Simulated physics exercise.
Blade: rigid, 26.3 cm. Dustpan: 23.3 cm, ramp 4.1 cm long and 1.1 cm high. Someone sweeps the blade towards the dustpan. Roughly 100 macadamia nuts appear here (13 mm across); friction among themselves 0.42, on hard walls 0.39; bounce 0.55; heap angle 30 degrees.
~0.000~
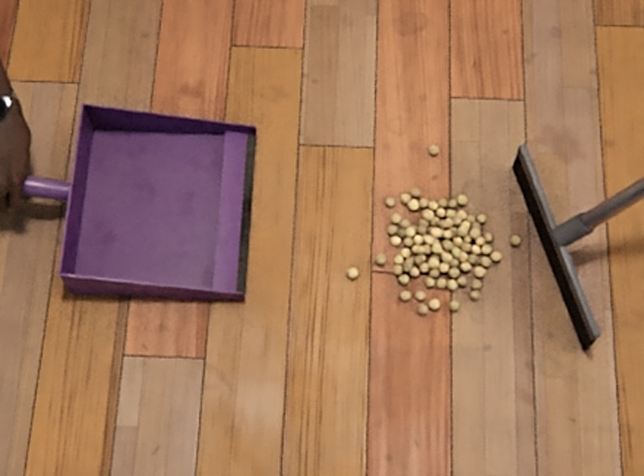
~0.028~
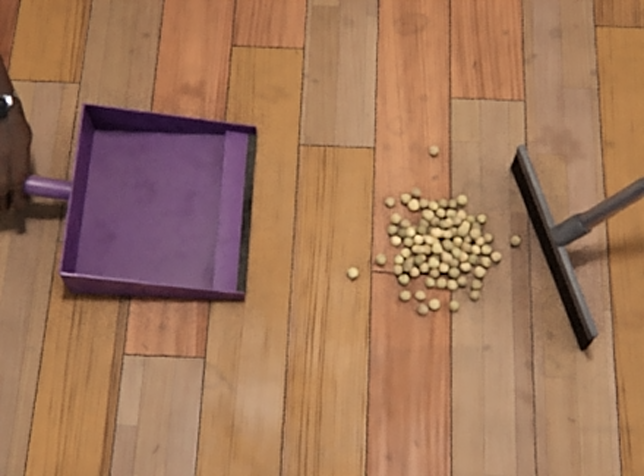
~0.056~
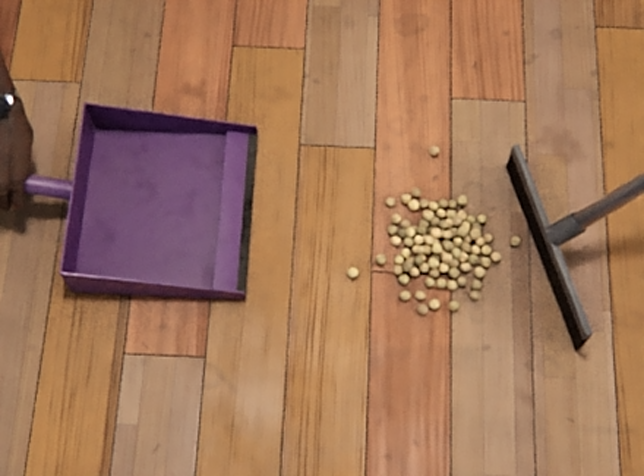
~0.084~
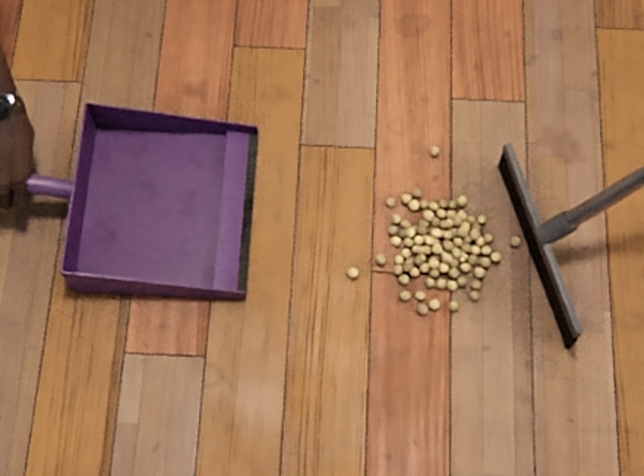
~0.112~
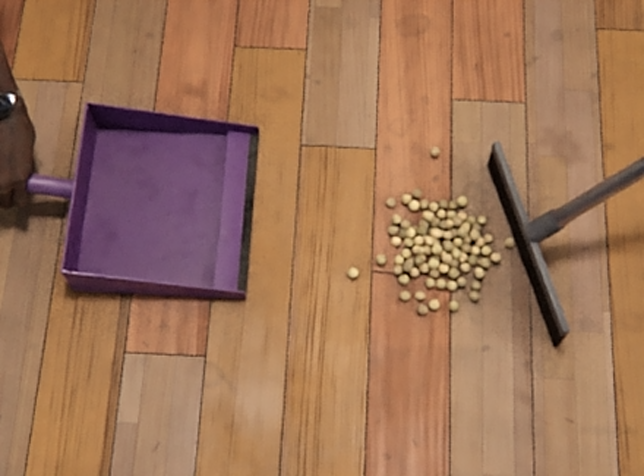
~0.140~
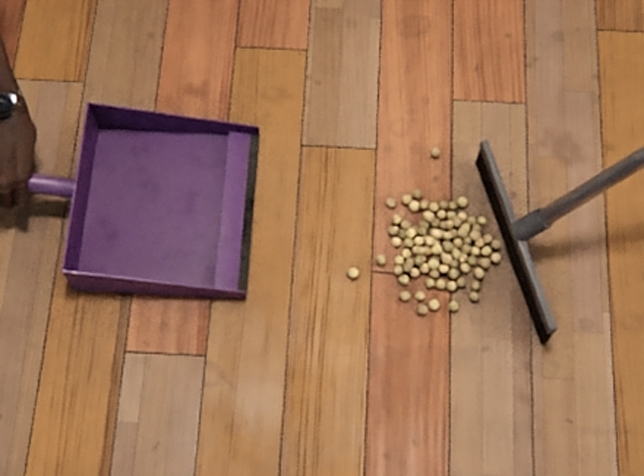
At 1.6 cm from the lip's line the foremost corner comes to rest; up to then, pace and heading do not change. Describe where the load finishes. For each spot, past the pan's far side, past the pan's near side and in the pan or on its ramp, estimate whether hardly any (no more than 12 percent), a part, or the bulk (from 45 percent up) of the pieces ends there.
Far side: Hardly any. Near side: A part. Pan: Hardly any.
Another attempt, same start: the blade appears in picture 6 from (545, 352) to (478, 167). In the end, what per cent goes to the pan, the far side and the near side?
Per cent by place - pan 10, far side 5, near side 55.
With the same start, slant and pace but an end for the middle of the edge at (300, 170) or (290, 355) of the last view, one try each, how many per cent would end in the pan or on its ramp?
Some 0 and 10 per cent.
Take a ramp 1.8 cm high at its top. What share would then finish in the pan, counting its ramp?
About 5 %.
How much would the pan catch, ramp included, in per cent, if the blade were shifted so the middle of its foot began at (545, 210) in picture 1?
5 per cent, roughly.
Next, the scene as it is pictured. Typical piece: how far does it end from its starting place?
It works out to roughly 22 cm.
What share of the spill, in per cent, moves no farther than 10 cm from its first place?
That share is some 0 percent.
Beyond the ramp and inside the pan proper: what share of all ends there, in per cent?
Around 0 in a hundred.
Then, at 0.39 s, middle of the blade 20 cm from the lip; 0 % over the lip, far side 0 %, near side 10 %.
After 0.56 s, middle of the blade 10 cm from the lip; 0 % over the lip, far side 0 %, near side 20 %.
After 0.84 s, middle of the blade 6 cm from the lip; 10 % over the lip, far side 0 %, near side 30 %.
At rest (1.5 s), far side 0 %, near side 30 %, pan 5 %, in front of the lip or behind the blade 65 %.
